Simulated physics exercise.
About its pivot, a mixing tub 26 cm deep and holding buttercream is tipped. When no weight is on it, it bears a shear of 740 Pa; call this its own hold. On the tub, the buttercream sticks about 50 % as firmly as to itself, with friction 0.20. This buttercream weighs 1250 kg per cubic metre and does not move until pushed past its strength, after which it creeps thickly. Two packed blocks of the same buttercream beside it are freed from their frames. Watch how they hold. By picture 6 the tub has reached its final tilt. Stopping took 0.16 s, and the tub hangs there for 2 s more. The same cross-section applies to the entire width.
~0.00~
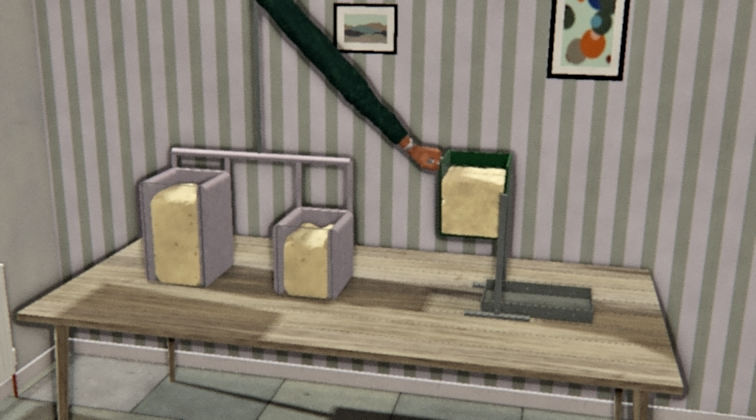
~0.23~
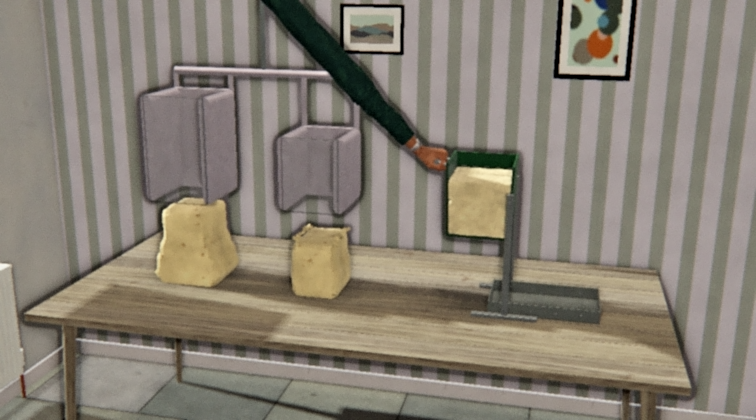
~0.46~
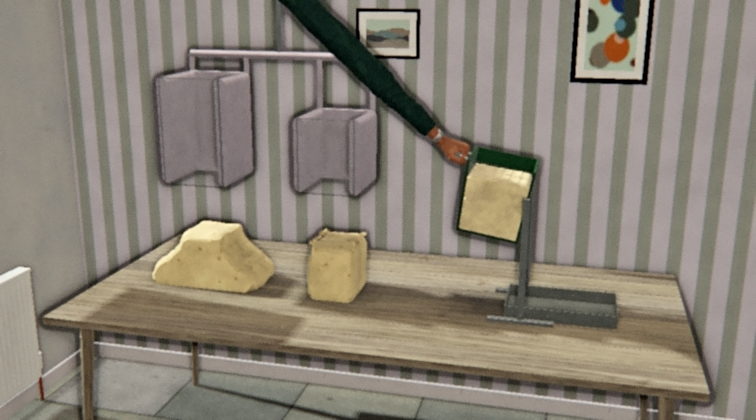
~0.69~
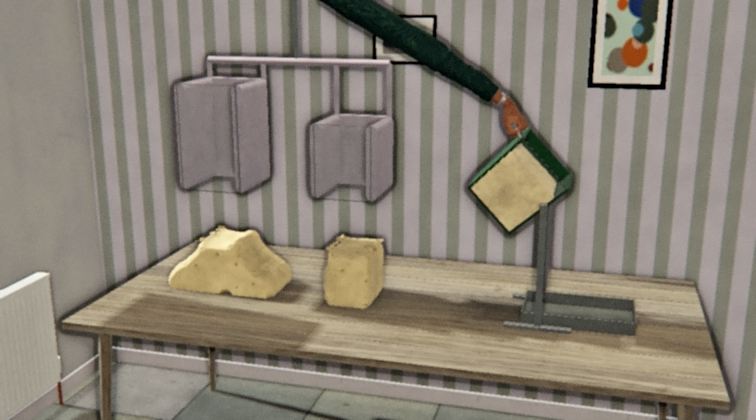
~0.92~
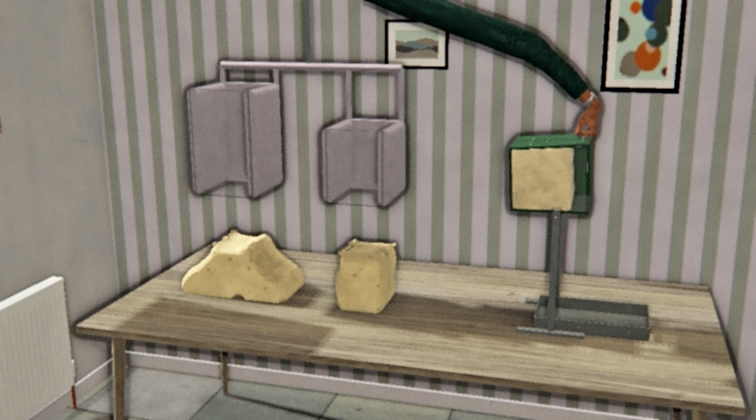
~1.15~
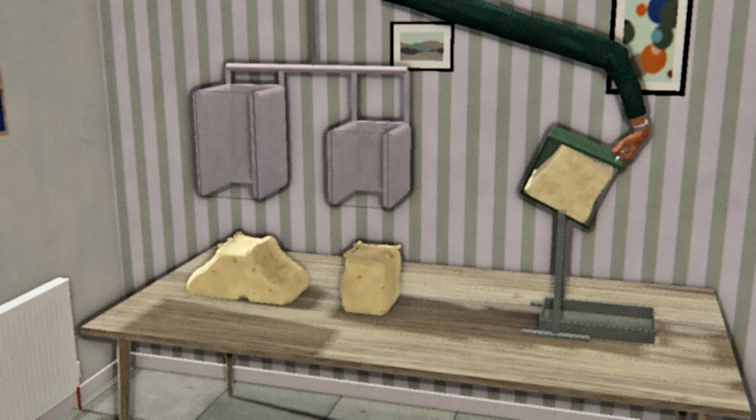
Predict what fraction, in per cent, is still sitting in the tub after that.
Near 0 % is still in the tub.
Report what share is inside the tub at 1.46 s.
About 16 %.
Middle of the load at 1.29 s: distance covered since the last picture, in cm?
Distance: About 9 cm.
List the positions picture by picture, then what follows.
Handle-side rim at (442, 164), tilt 0 degrees; crest of the buttercream at (456, 181); block heights 36 cm, 23 cm (left to right), in the first picture.
Handle-side rim at (448, 165), tilt 0 degrees; crest of the buttercream at (462, 181); block heights 31 cm, 22 cm (left to right), in the second picture.
Handle-side rim at (470, 160), tilt 9 degrees; crest of the buttercream at (473, 178); block heights 22 cm, 22 cm (left to right), in the third picture.
Handle-side rim at (524, 140), tilt 47 degrees; crest of the buttercream at (511, 155); block heights 21 cm, 22 cm (left to right), in the fourth picture.
Handle-side rim at (588, 147), tilt 87 degrees; crest of the buttercream at (566, 149); block heights 21 cm, 22 cm (left to right), in the fifth picture.
Handle-side rim at (620, 170), tilt 113 degrees; crest of the buttercream at (566, 148); block heights 21 cm, 22 cm (left to right), in the sixth picture.
After 1.29 s, the tub is at 113 degrees and holds 72 %.
After 1.46 s, the tub is at 113 degrees and holds 16 %.
After 1.63 s, the tub is at 113 degrees and holds 0 %.
After 1.80 s, the tub is at 113 degrees and holds 0 %.
After 3.15 s, the tub is at 113 degrees and holds 0 %.
